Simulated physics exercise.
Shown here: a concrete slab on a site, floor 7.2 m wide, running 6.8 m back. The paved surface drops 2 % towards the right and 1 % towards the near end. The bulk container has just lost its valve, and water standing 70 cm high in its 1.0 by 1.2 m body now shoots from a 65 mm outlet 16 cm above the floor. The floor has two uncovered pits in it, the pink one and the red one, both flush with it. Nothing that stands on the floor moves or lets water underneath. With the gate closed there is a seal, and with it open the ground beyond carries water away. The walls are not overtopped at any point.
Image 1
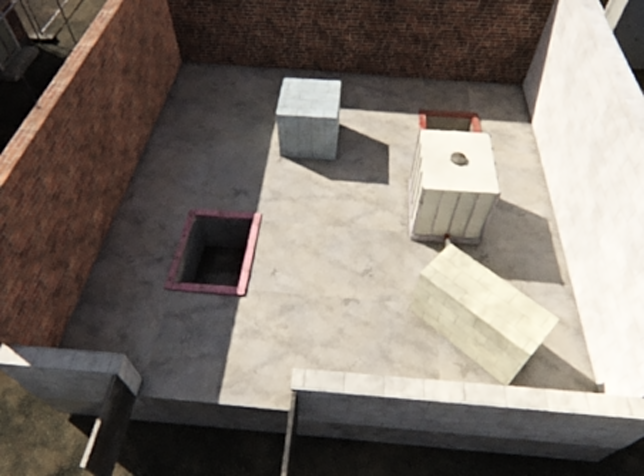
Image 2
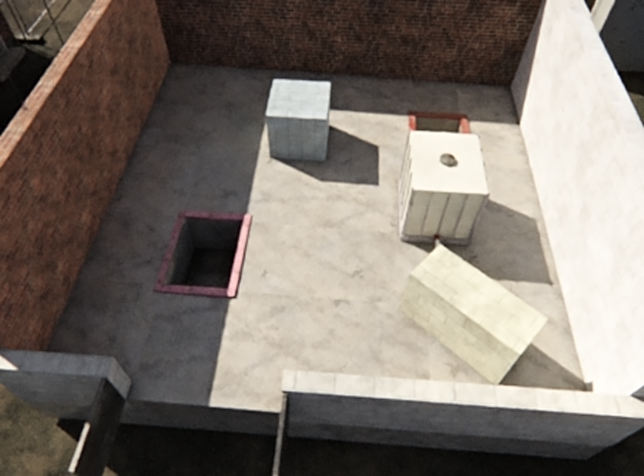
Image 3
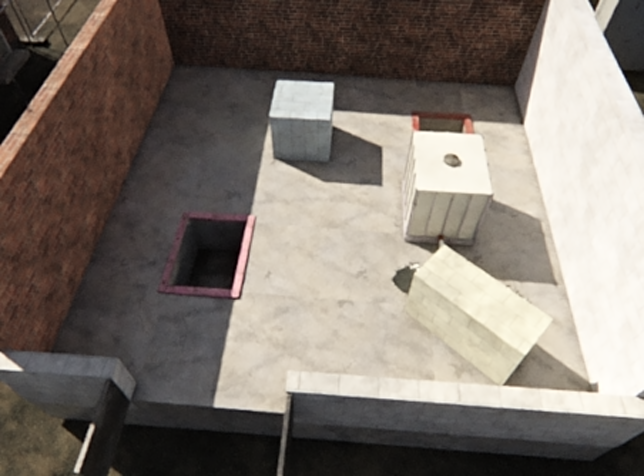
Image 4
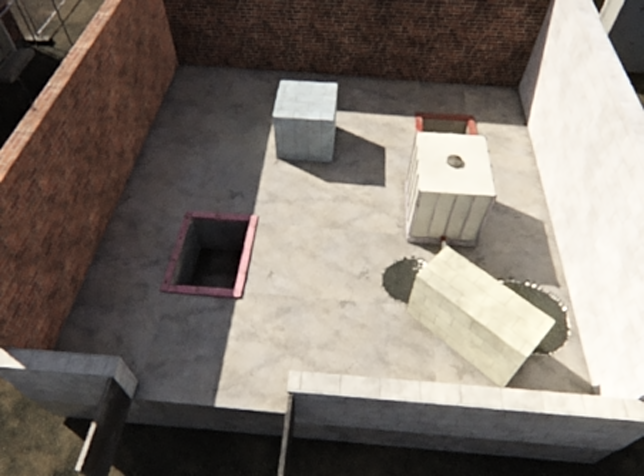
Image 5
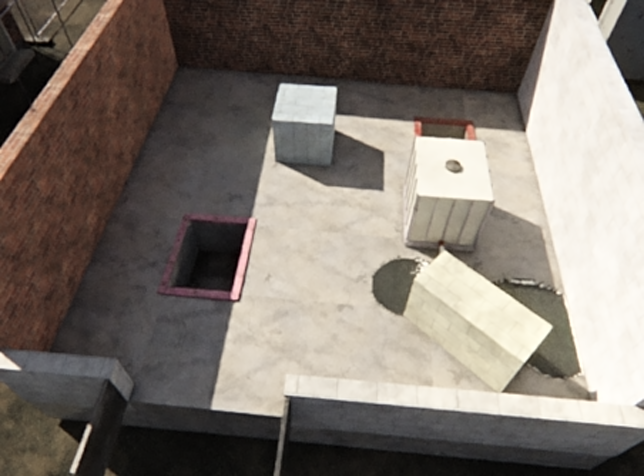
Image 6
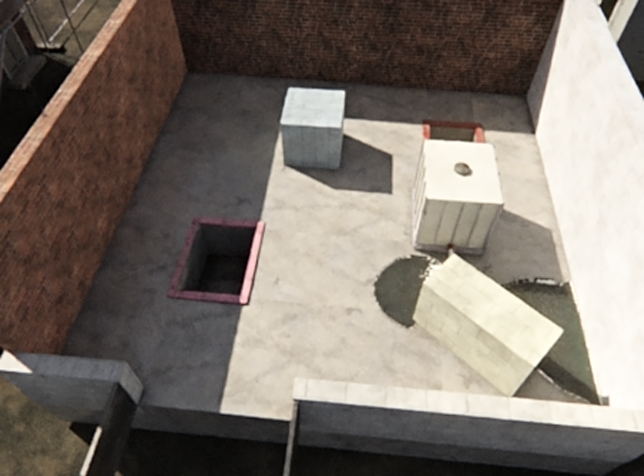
On a walled concrete yard with two open pits, water crept out from the left side of a slanted pale block, then appeared on its right and spread toward the near right corner.
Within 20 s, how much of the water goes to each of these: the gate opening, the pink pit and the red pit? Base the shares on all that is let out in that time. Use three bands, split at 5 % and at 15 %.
Shares: Gate opening: Under 5 %; pink pit: Less than 5 %; red pit: Under 5 %.
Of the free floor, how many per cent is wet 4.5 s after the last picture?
Roughly 10 per cent of the floor is wet.
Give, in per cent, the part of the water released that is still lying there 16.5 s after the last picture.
I'd put what remains at some 100 per cent.
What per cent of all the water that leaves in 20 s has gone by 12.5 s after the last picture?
By then, roughly 0 per cent.
Then, 1.5 s after the last picture water covers 5 % of the floor and is deepest (10 cm) near (447, 295); gone so far, the gate opening 0 %, the pink pit 0 %, the red pit 0 %.
Then, 4.5 s after the last picture water covers 10 % of the floor and is deepest (9 cm) near (447, 295); gone so far, the gate opening 0 %, the pink pit 0 %, the red pit 0 %.
Then, 8.5 s after the last picture water covers 15 % of the floor and is deepest (9 cm) near (447, 295); gone so far, the gate opening 0 %, the pink pit 0 %, the red pit 0 %.
Then, 12.5 s after the last picture water covers 15 % of the floor and is deepest (9 cm) near (447, 295); gone so far, the gate opening 0 %, the pink pit 0 %, the red pit 0 %.
Then, 16.5 s after the last picture water covers 15 % of the floor and is deepest (8 cm) near (447, 295); gone so far, the gate opening 0 %, the pink pit 0 %, the red pit 0 %.
